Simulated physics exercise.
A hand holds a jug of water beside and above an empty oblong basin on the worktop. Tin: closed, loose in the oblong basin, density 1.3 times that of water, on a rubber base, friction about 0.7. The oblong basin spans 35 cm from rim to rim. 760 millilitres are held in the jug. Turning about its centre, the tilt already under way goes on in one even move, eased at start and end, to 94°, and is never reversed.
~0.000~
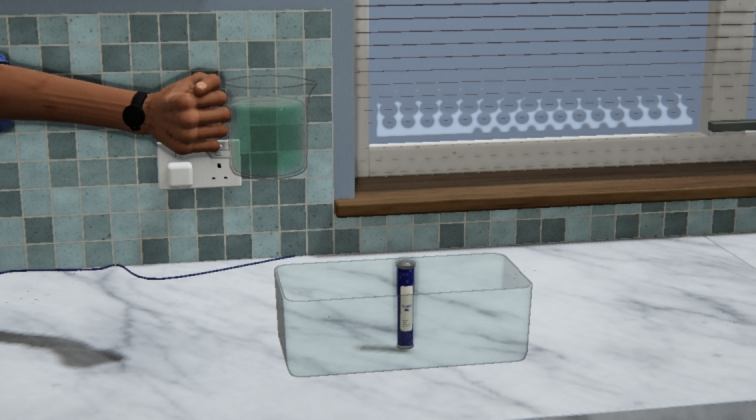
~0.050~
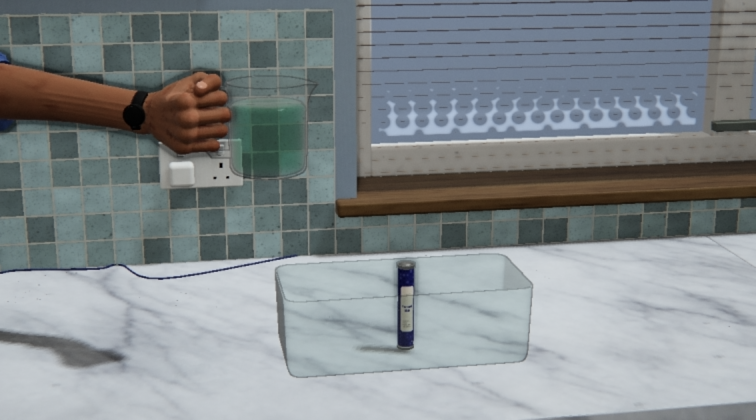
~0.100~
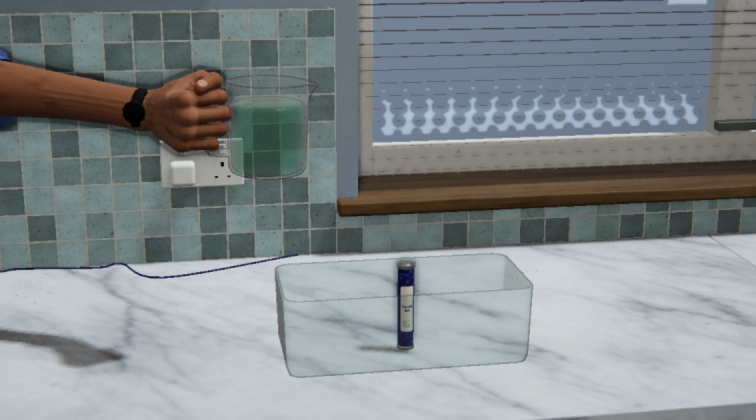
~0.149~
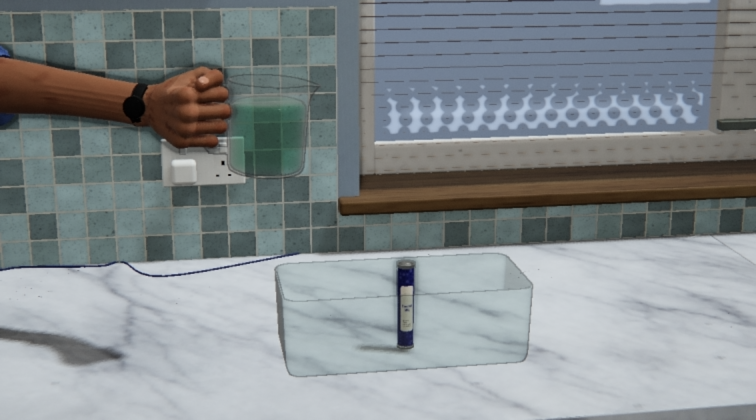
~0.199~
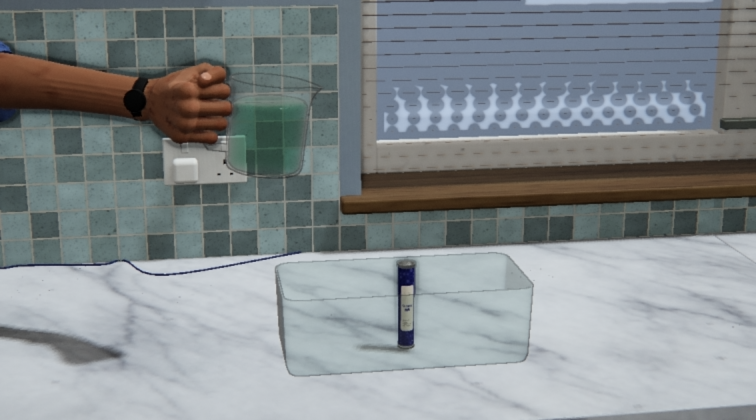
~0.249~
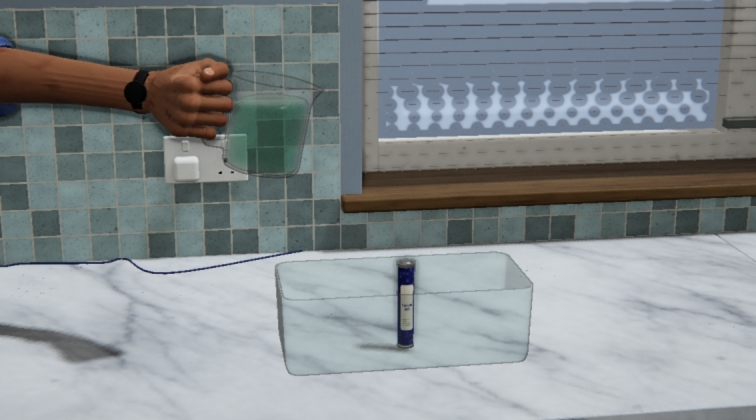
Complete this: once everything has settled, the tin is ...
Once everything has settled, the tin is lying over.
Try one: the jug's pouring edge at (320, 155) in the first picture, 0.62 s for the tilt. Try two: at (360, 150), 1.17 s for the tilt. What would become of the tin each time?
The tin stays vertical the first time and overturns the second time.
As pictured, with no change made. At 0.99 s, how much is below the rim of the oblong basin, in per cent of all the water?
Roughly 26 per cent.
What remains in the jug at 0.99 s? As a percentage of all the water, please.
Around 44 percent of it.
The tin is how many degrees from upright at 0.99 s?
It tilts roughly 0° from upright.
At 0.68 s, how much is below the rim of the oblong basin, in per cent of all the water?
I reckon close to 0 percent of it.
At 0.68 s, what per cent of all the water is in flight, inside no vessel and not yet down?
My guess is roughly 10 %.
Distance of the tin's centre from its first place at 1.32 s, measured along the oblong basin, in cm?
Close to 10 cm.
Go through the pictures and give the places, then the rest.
In the first picture, it leans 0°; its right rim is at (318, 82); the water meets the walls at (228, 104) and (305, 102); the oblong basin's rim runs from (279, 284) to (518, 270); the tin's top is at (406, 268).
In the second picture, it leans 0°; its right rim is at (319, 82); the water meets the walls at (228, 104) and (305, 102).
In the third picture, it leans 2°; its right rim is at (319, 83); the water meets the walls at (229, 104) and (305, 102).
In the fourth picture, it leans 4°; its right rim is at (321, 84); the water meets the walls at (230, 103) and (306, 102).
In the fifth picture, it leans 7°; its right rim is at (323, 86); the water meets the walls at (231, 103) and (307, 101).
In the sixth picture, it leans 10°; its right rim is at (325, 89); the water meets the walls at (231, 103) and (310, 100).
Then, 0.68 s in, the tilt is 58° and 90 per cent is still to pour; the tin stands where it began.
Then, 0.99 s in, the tilt is 88° and 44 per cent is still to pour; the tin stands 2 cm from where it began.
Then, 1.32 s in, the tilt is 94° and 11 per cent is still to pour; the tin lies on its side.
Then, 1.67 s in, the tilt is 94° and 2 per cent is still to pour; the tin lies on its side.
Finally, the tin lies on its side.
